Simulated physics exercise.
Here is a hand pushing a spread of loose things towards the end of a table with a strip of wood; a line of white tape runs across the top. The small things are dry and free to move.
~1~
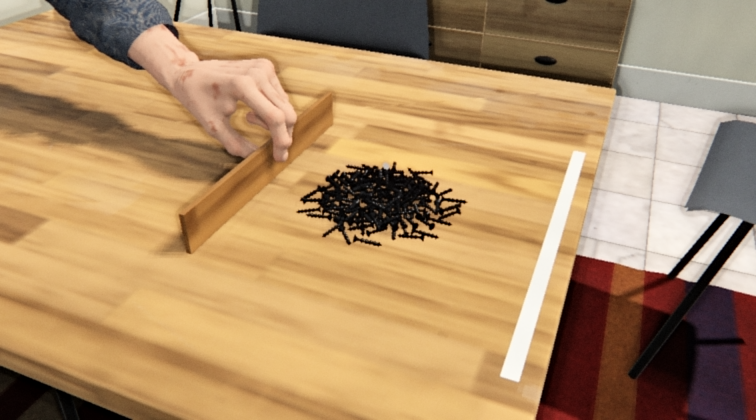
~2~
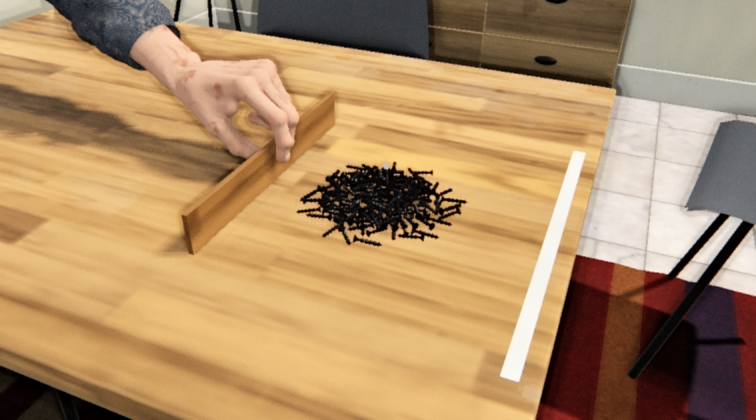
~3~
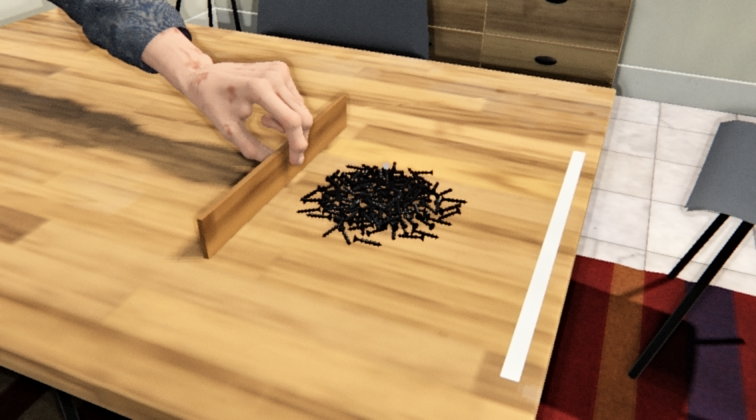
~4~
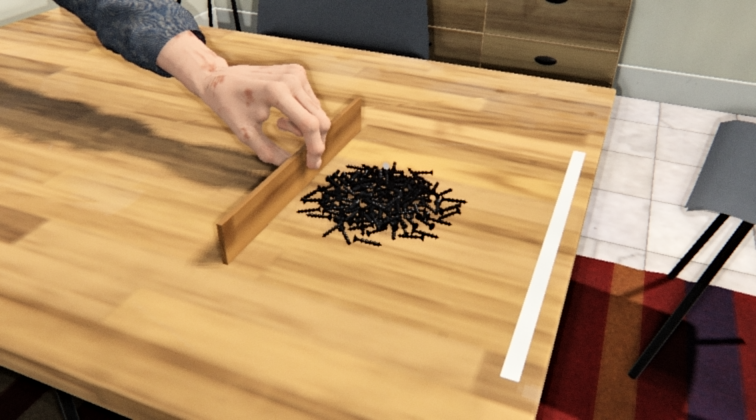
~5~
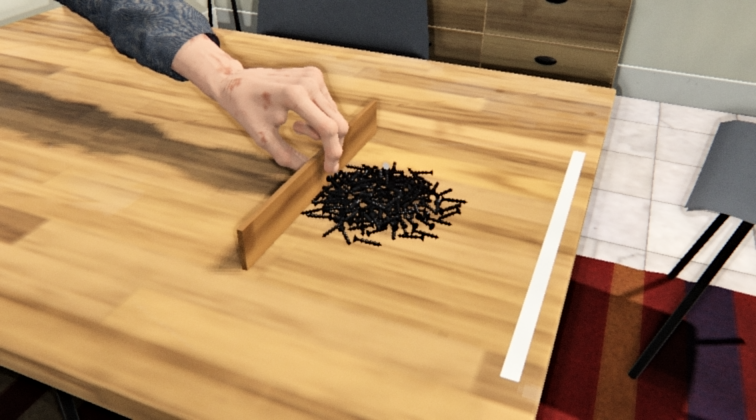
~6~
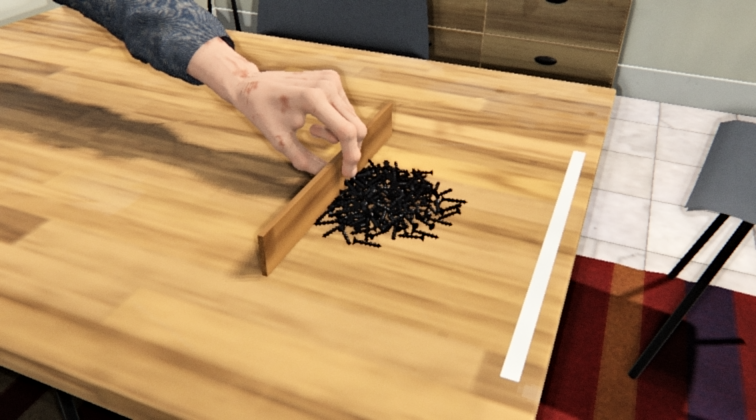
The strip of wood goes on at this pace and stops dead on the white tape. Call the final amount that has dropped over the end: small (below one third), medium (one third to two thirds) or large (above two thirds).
Large.
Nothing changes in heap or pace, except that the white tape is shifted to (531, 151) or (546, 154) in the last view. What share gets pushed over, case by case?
Roughly 20 per cent the first time and 40 per cent the second.
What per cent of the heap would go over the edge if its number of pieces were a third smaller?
Roughly 90 per cent of the heap.
Soon after the last picture, strip of wood still moving, near (449, 181); heap all on the table, its front near (536, 234).
A little later, strip of wood stopped at the white tape; heap most over the edge.
Later still, strip of wood stopped at the white tape; heap nearly all over the edge.
At rest, strip of wood stopped at the white tape; heap nearly all over the edge.
